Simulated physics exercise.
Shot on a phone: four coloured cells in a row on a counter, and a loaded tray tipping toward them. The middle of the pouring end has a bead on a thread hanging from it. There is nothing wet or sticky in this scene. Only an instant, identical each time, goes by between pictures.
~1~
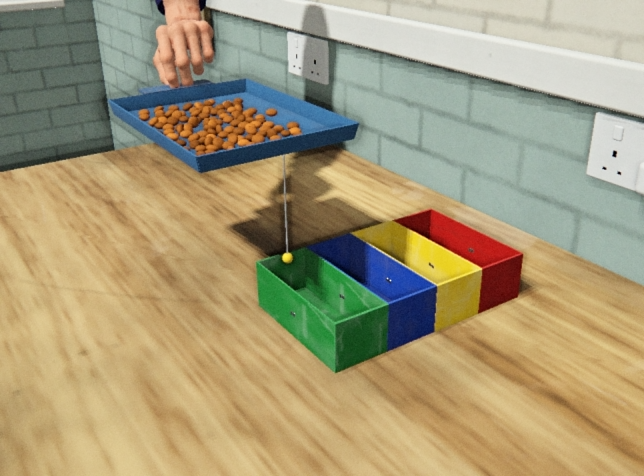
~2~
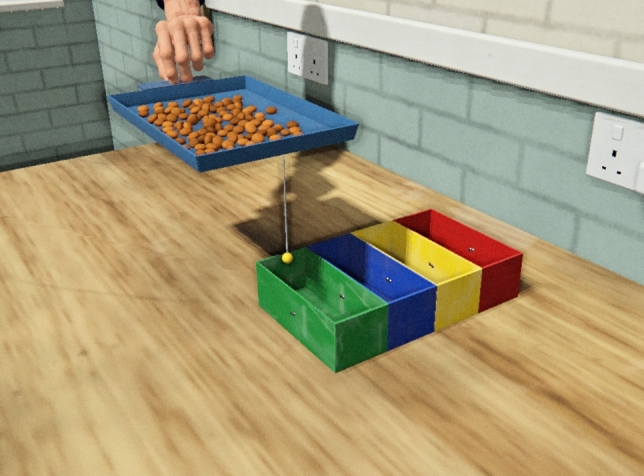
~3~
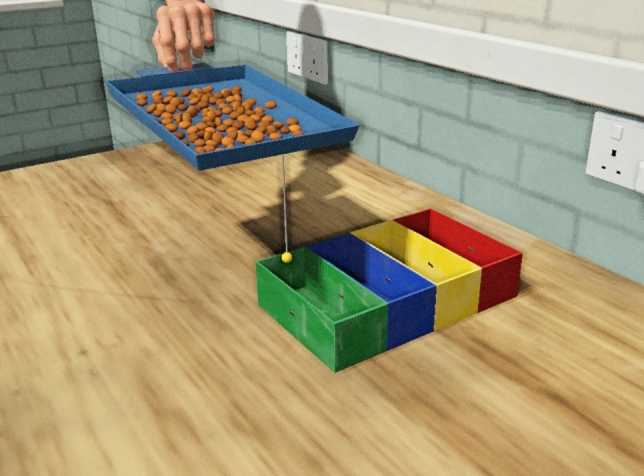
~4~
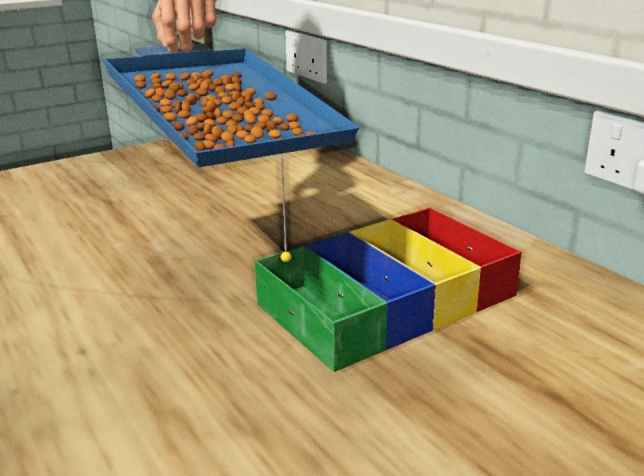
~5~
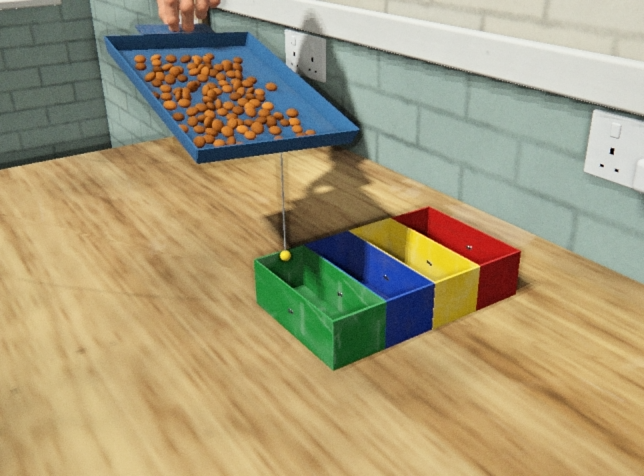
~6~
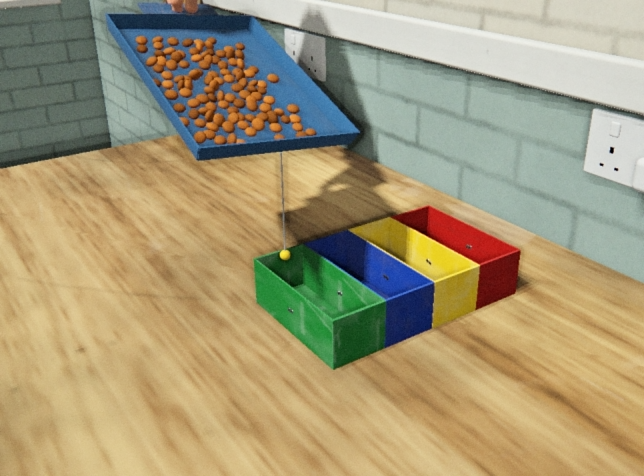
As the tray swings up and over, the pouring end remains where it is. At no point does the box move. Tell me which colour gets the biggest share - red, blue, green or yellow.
The biggest share goes to blue.
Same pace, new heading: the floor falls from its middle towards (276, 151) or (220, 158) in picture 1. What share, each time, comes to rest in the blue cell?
Shares: About 20 in a hundred, then about 0 in a hundred.
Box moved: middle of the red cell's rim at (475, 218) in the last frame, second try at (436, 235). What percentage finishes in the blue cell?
Around 10 % followed by around 60 %.
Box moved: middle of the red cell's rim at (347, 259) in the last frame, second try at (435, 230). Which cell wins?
For the first spot I'd say red, and for the second spot blue.
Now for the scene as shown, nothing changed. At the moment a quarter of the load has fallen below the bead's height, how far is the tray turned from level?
Approx. 85° from level.
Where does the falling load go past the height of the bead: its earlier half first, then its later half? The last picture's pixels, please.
I'd say close to (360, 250) at first and close to (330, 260) later on.
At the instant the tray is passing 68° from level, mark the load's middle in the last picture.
Near the pixel (310, 133).
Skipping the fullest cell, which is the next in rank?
Next in line is that green cell.
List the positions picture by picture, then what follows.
The first frame shows corners of the pouring end at (198, 155) and (354, 123), level; middle of the load at (213, 125), bits of cat kibble; bead on its thread at (288, 258); green cell at (361, 333); blue cell at (412, 313); yellow cell at (458, 295); red cell at (500, 279).
The second frame shows corners of the pouring end at (198, 154) and (354, 123), level; middle of the load at (213, 123).
The third frame shows corners of the pouring end at (199, 153) and (354, 124), tipped barely, lowest at the right corner; middle of the load at (212, 117).
The fourth frame shows corners of the pouring end at (199, 150) and (354, 126), tipped a little, lowest at the right corner; middle of the load at (212, 106).
The fifth frame shows corners of the pouring end at (200, 147) and (355, 128), tipped clearly, lowest at the right corner; middle of the load at (212, 95).
The sixth frame shows corners of the pouring end at (201, 145) and (355, 130), tipped clearly, lowest at the right corner; middle of the load at (214, 86); green cell at (359, 330); blue cell at (409, 310); yellow cell at (455, 292); red cell at (498, 275).
Soon after the last picture, tray tipped steeply; most on the tray; a small part falling or outside the box.
A little later, tray tipped past a quarter turn; about a quarter on the tray; about a third in the blue cell; about a quarter in the green cell; a small part in the yellow cell; a small part falling or outside the box.
Later still, tray tipped past a quarter turn; about half in the blue cell; about a third in the green cell; a small part in the yellow cell; a small part falling or outside the box.
At rest, tray tipped past a quarter turn; about half in the blue cell; about a third in the green cell; a small part in the yellow cell; none in the red cell; a small part outside the box.
